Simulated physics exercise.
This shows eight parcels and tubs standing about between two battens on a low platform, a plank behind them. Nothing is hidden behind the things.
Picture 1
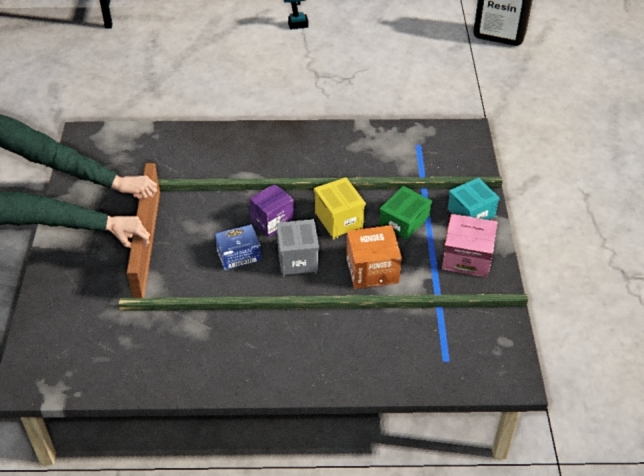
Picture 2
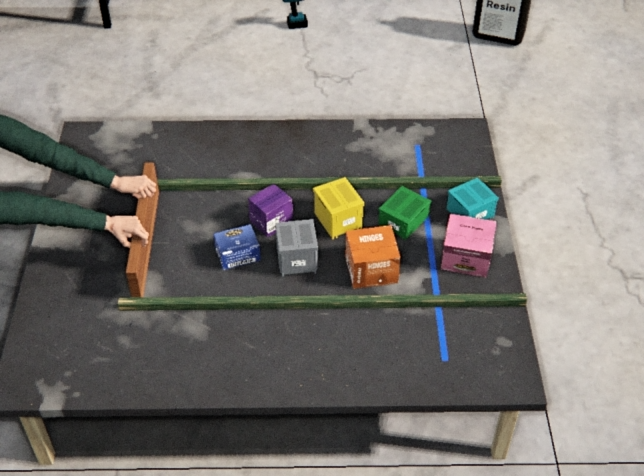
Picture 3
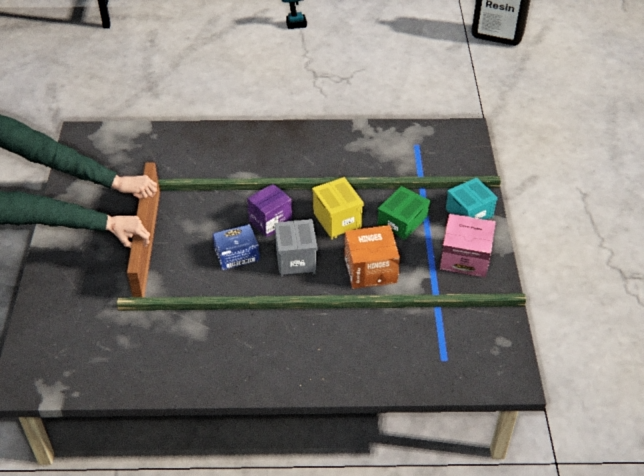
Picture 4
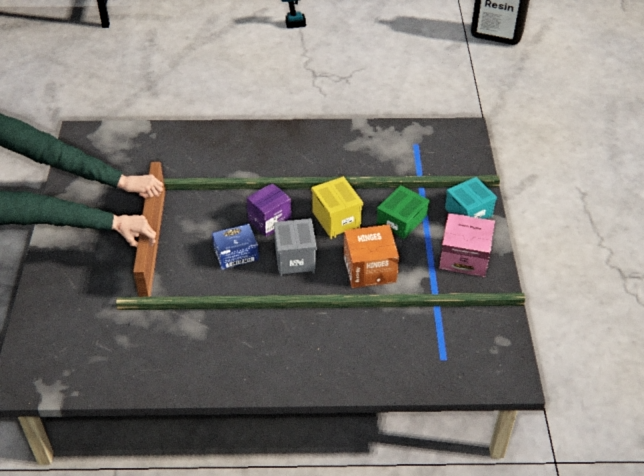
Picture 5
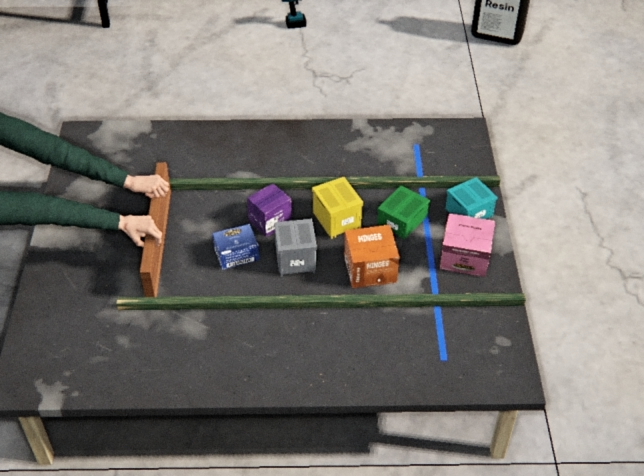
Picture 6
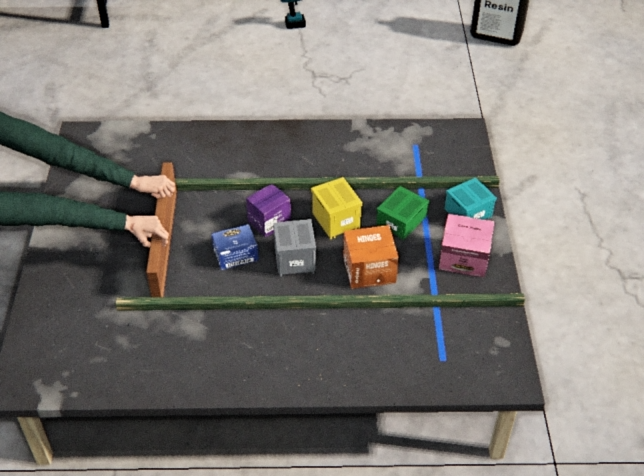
The clip opens on eight colourful boxes sitting between two green battens on a dark platform, with two hands holding an upright plank at the left. The plank stays still at first, then the hands push it a short way right toward the boxes, which show no clear movement.
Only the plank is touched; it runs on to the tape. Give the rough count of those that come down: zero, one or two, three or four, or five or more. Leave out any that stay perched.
The number that fall off is three or four.
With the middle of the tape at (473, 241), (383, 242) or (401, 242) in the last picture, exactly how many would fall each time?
Down on the ground: 6, 1 and 2.
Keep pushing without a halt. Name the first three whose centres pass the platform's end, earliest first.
Earliest first: The pink box, then the turquoise tote, then the orange box.
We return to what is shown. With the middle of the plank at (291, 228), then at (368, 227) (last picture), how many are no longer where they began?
5 and 8.
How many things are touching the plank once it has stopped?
That makes 2.
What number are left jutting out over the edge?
0 of them.
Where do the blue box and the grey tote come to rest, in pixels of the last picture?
First (449, 248), then (490, 248).
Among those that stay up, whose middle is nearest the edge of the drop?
It is the grey tote.
Soon after, none off yet; turquoise tote at rest near (470, 204); pink box at rest near (466, 246); green tote at rest near (402, 213).
Then, none off yet; turquoise tote at rest near (470, 204); pink box at rest near (466, 246); green tote moved a little near (412, 213).
Further on, none off yet; turquoise tote moved about its own width near (497, 204); pink box moved about its own width near (525, 239); green tote moved about its own width near (463, 213).
By the end, the number that fall off is three or four; fallen, orange box, green tote, pink box and turquoise tote.
